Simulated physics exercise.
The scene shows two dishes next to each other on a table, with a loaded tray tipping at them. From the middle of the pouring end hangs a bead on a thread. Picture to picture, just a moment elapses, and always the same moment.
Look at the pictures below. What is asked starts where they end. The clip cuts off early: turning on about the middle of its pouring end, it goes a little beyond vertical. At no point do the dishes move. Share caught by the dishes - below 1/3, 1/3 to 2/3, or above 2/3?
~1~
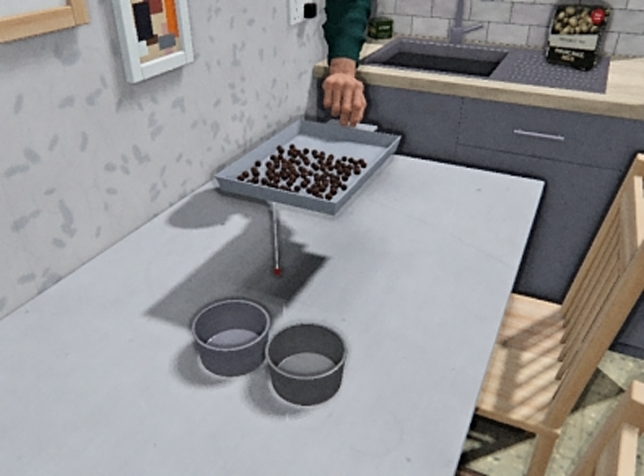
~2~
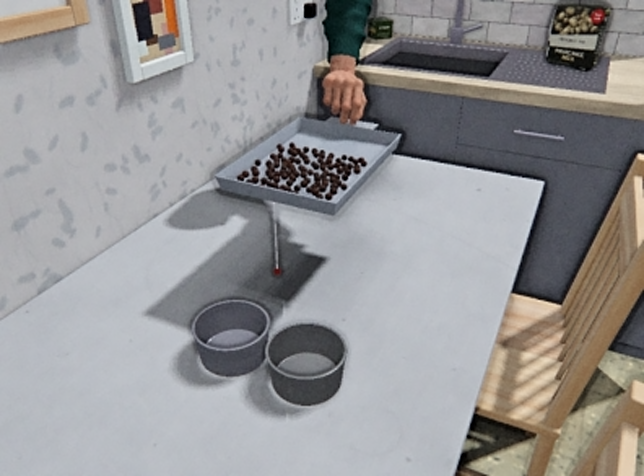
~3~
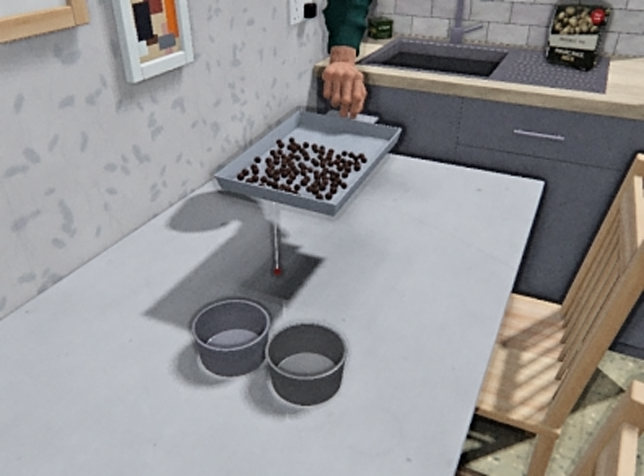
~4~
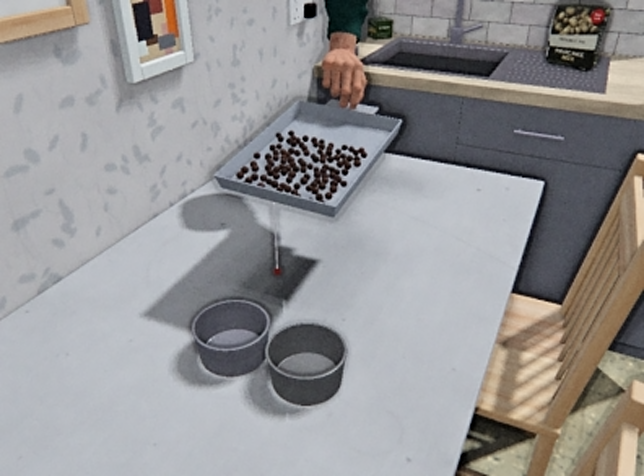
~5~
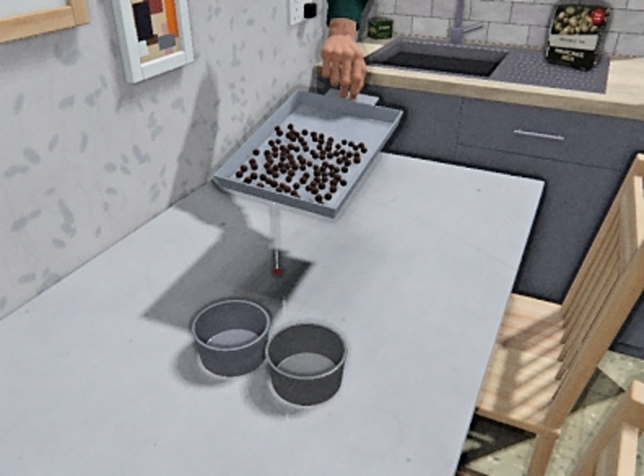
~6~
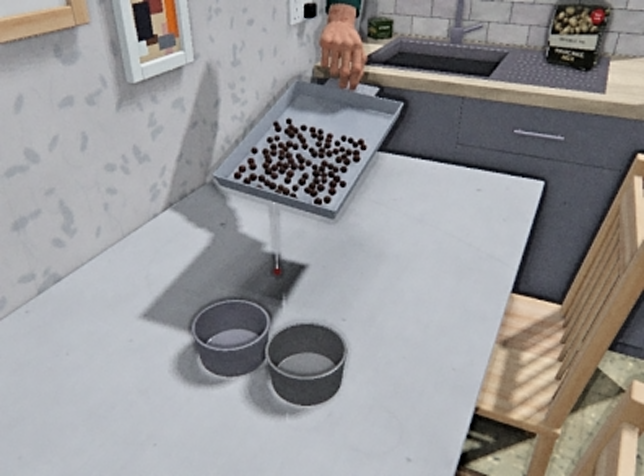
Below 1/3.
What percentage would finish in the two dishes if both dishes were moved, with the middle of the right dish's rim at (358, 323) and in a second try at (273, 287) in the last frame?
Around 80 and around 20 per cent, in that order.
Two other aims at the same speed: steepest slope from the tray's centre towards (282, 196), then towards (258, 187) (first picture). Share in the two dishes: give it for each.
Lab note: Try one about 10 %, try two 0 %.
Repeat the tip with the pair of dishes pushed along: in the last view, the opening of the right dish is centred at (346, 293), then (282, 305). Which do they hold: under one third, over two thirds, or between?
On the first try the answer is under a third, and on the second it is the middle third.
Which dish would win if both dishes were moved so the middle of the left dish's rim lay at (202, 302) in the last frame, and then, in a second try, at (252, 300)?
Placement one gives the one at right, placement two gives the one at right.
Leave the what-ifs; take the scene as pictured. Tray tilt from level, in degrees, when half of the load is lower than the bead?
95° or so.
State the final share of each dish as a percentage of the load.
In per cent, left near 10 and right near 0.
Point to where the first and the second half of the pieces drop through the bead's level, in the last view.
The leading part at (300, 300), the rest of it at (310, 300).
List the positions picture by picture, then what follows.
Corners of the pouring end (220, 175) and (334, 200), level; middle of the load (304, 171), chocolate balls; left dish (211, 359); right dish (288, 387); bead on its thread (277, 271), in the first picture.
Corners of the pouring end (220, 175) and (334, 200), level; middle of the load (304, 170), in the second picture.
Corners of the pouring end (220, 175) and (334, 202), tipped barely, lowest at the right corner; middle of the load (303, 168), in the third picture.
Corners of the pouring end (219, 174) and (333, 203), tipped a little, lowest at the right corner; middle of the load (303, 164), in the fourth picture.
Corners of the pouring end (219, 174) and (333, 205), tipped a little, lowest at the right corner; middle of the load (303, 161), in the fifth picture.
Corners of the pouring end (218, 174) and (333, 207), tipped clearly, lowest at the right corner; middle of the load (301, 160), almost all on the move; left dish (211, 359); right dish (288, 387), in the sixth picture.
Just after the last frame, tray tipped steeply; every one on the tray.
A moment on, tray tipped right over; about a tenth on the tray; just a few in the left dish; roughly half outside both; roughly a third in the air.
Further on, tray tipped past a quarter turn; just a few in the right dish; about a tenth in the left dish; almost all outside both.
When it is over, tray tipped past a quarter turn; just a few in the right dish; about a tenth in the left dish; almost all outside both.
